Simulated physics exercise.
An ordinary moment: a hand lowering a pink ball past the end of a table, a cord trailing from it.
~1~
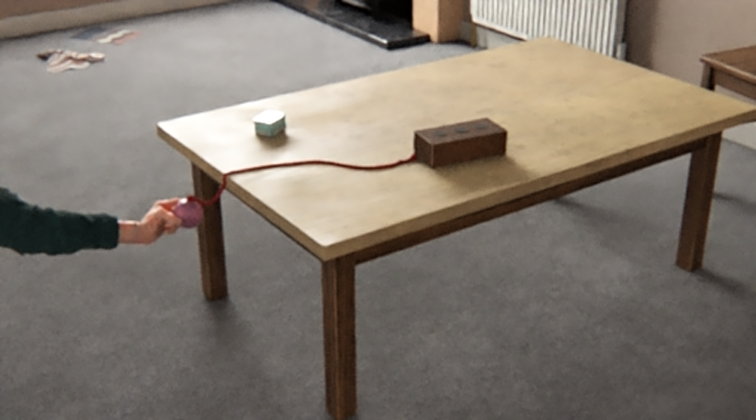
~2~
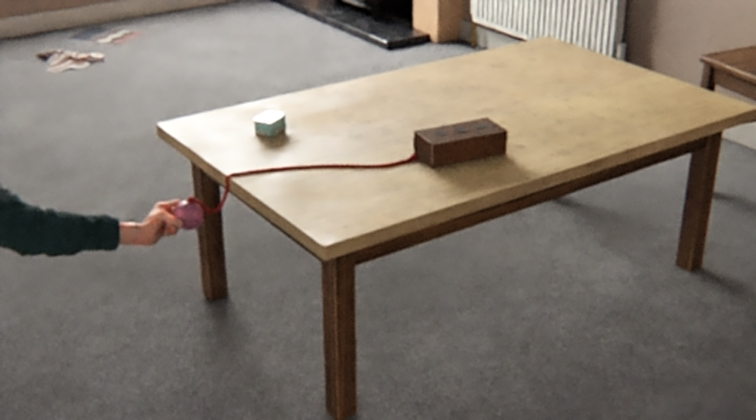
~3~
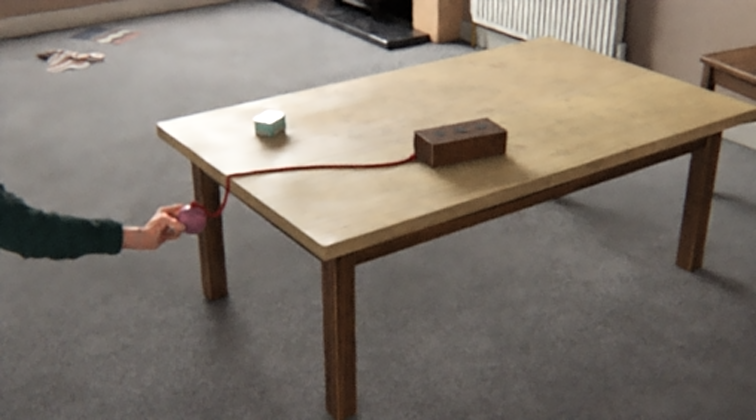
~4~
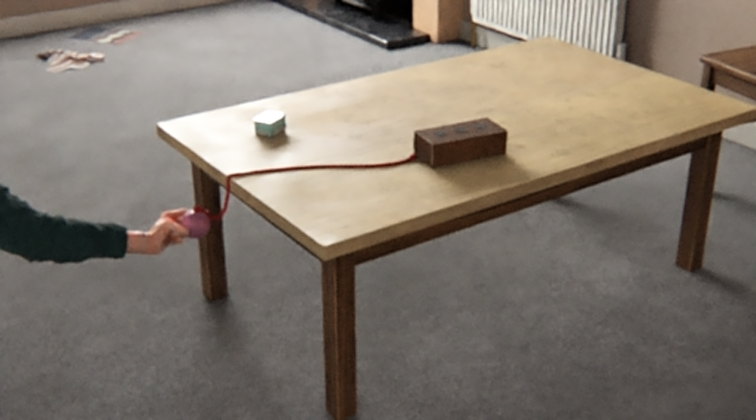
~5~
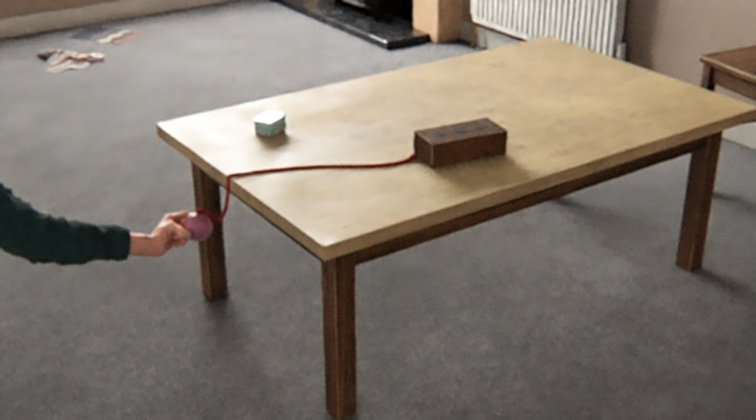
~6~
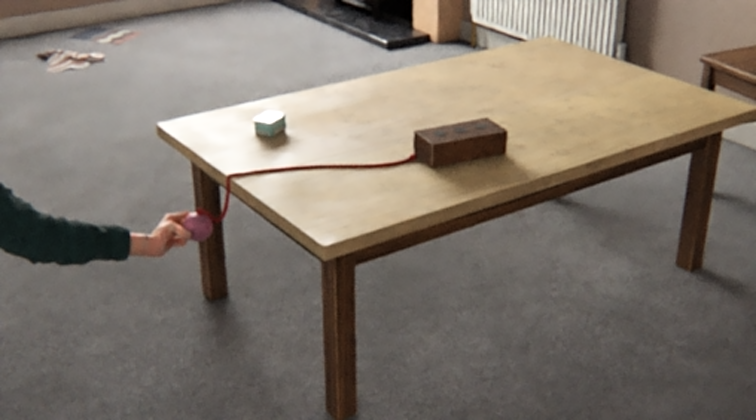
A hand in a dark green sleeve, at the left of a grey-carpeted room seen from slightly above, holds a pink ball just off the near left edge of a pale-topped wooden table. A red cord runs from the ball over the edge to a brown brick, with a small turquoise box behind it. The hand and ball shift slightly right and down, while the brick, box and camera stay still.
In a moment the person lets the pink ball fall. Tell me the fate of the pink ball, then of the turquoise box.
By the end the pink ball has stayed suspended, and the turquoise box has held its position.
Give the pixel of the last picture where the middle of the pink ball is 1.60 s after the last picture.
It has reached (290, 283) by then.
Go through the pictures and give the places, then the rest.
Pink ball (188, 214); brick (461, 130); turquoise box (270, 116), in the first frame.
Pink ball (189, 215), in the second frame.
Pink ball (192, 220), in the third frame.
Pink ball (196, 225); cord through (359, 166) (289, 168), in the fourth frame.
Pink ball (198, 227); cord through (359, 166) (289, 168), in the fifth frame.
Pink ball (198, 227); brick (461, 130); turquoise box (270, 116); cord tied to the brick, with little slack, in the sixth frame.
Then, 0.68 s after the last picture, ball below the edge near (283, 283); brick unmoved; box unmoved.
Then, 1.60 s after the last picture, ball below the edge near (290, 283); brick unmoved; box unmoved.
At rest, ball below the edge near (267, 296); brick unmoved; box unmoved. The pink ball hangs in the air and the turquoise box remains where it stands.
